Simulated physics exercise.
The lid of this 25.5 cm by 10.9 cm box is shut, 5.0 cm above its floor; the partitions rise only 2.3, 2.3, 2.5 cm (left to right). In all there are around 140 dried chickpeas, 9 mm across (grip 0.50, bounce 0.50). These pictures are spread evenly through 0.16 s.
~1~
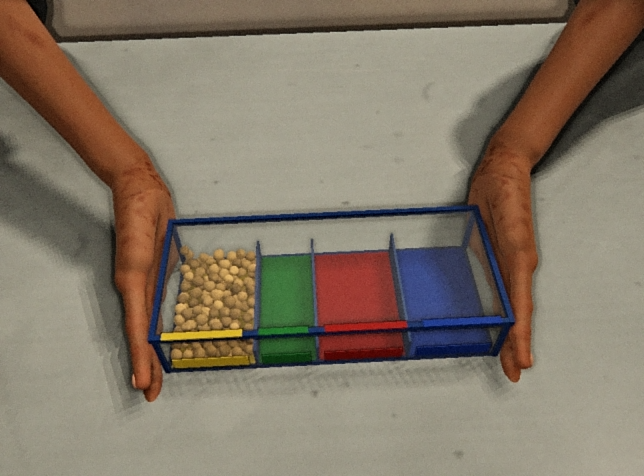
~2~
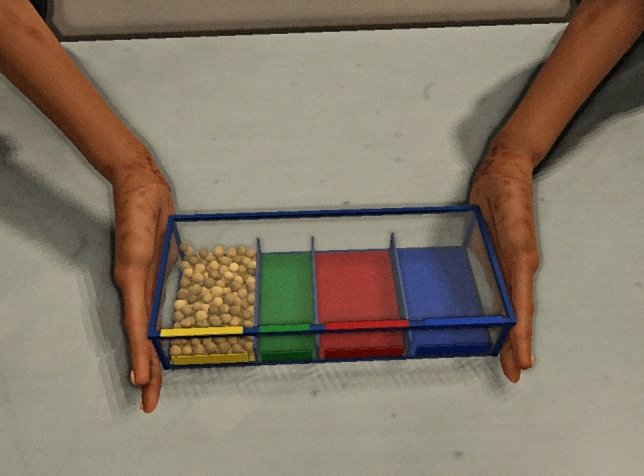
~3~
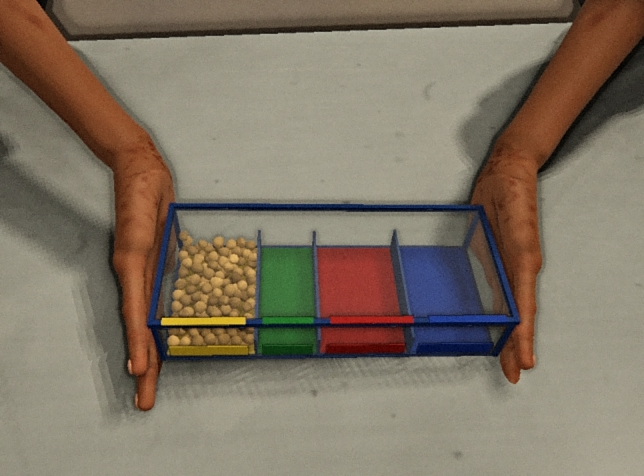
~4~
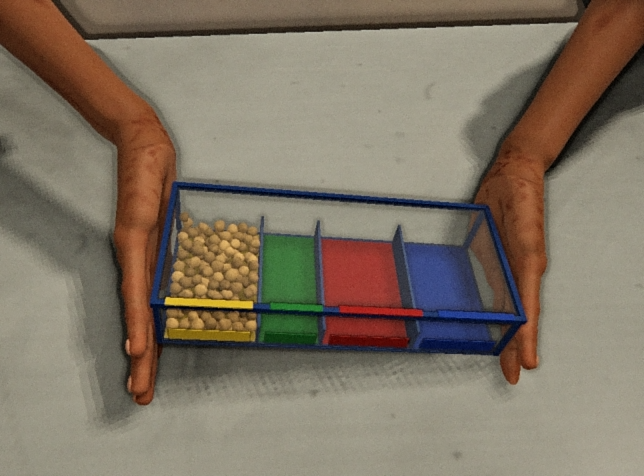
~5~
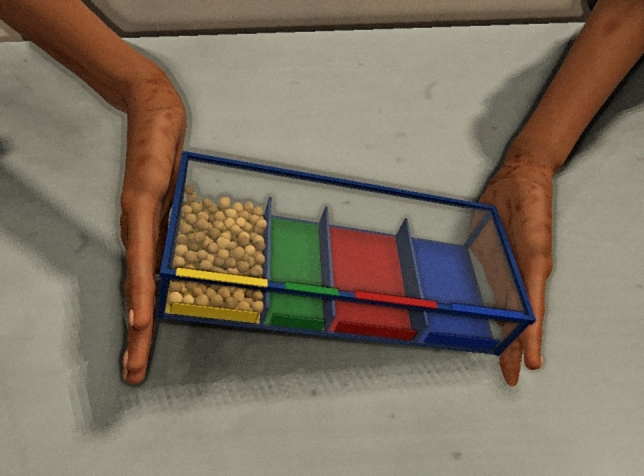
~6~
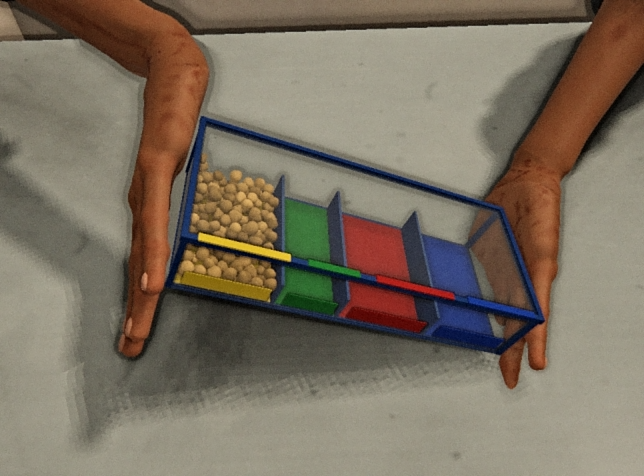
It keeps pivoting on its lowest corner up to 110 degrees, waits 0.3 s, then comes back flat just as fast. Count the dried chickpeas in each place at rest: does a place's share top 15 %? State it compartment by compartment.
Red: Misses the mark. Blue: Passes the mark. Green: Misses the mark. Yellow: Misses the mark.
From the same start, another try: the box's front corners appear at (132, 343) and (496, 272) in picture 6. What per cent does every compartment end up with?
You'd see red at 0 percent, blue at 0, green at 0 and yellow at 100 percent.
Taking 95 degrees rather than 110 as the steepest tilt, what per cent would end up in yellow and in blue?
In per cent, yellow 0 and blue 90.
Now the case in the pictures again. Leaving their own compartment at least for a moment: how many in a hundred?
That share comes to about 100 per cent.
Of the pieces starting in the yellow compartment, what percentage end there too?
Something like 0 per cent.
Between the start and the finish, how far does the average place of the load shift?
Net shift: Approx. 20.0 cm.
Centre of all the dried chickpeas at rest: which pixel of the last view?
Estimated resting centre: Around (456, 281).
Then, 0.60 s after the last picture, tilt 110 degrees; red 15 %, blue 80 %, green 5 %.
Then, 1.00 s after the last picture, tilt 62 degrees; blue 100 %.
Then, 1.48 s after the last picture, tilt 0 degrees; blue 100 %.
In the end, red 0 %, blue 100 %, green 0 %, yellow 0 %.
